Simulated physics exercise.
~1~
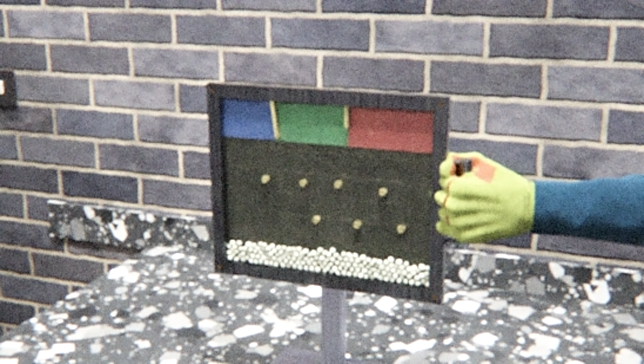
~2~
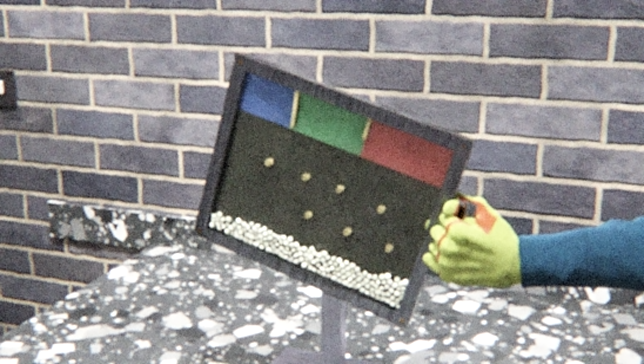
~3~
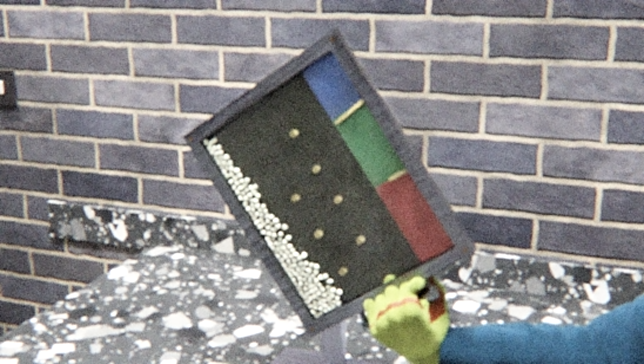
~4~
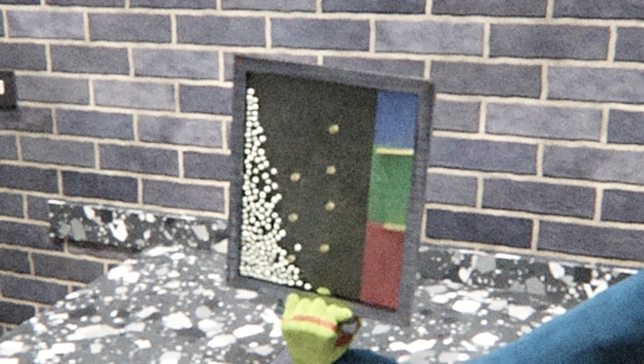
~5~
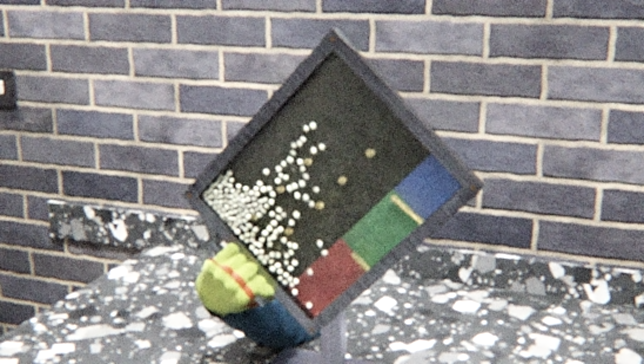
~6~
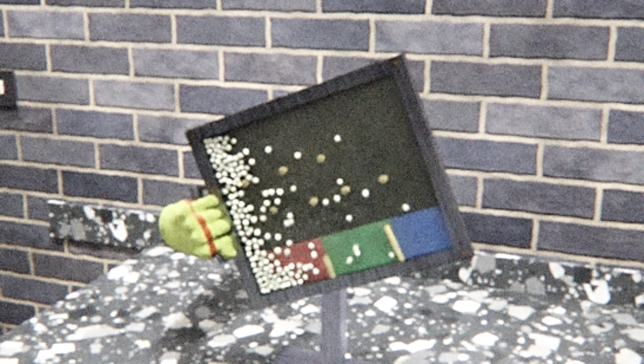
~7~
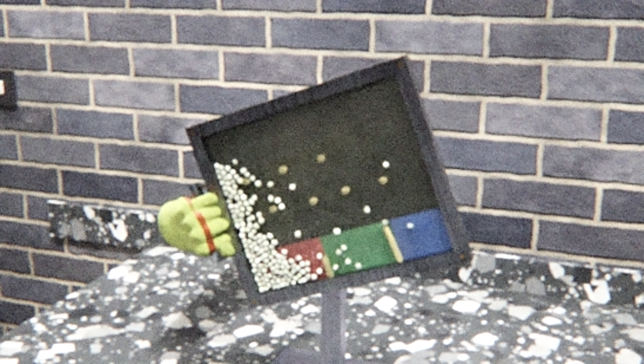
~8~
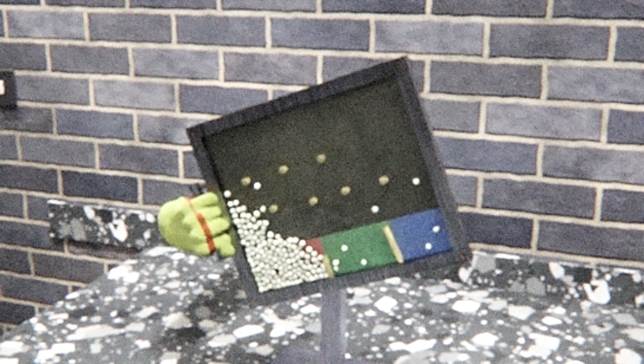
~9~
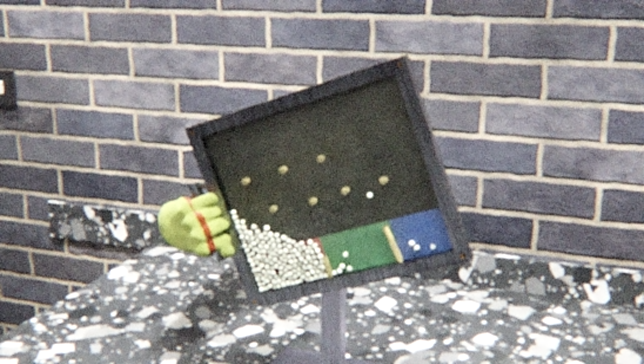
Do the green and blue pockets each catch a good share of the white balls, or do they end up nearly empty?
They end up nearly empty, with only a few stray balls between them. Of the three pockets, only the red one takes a good share, as the balls heap up at the lower left.
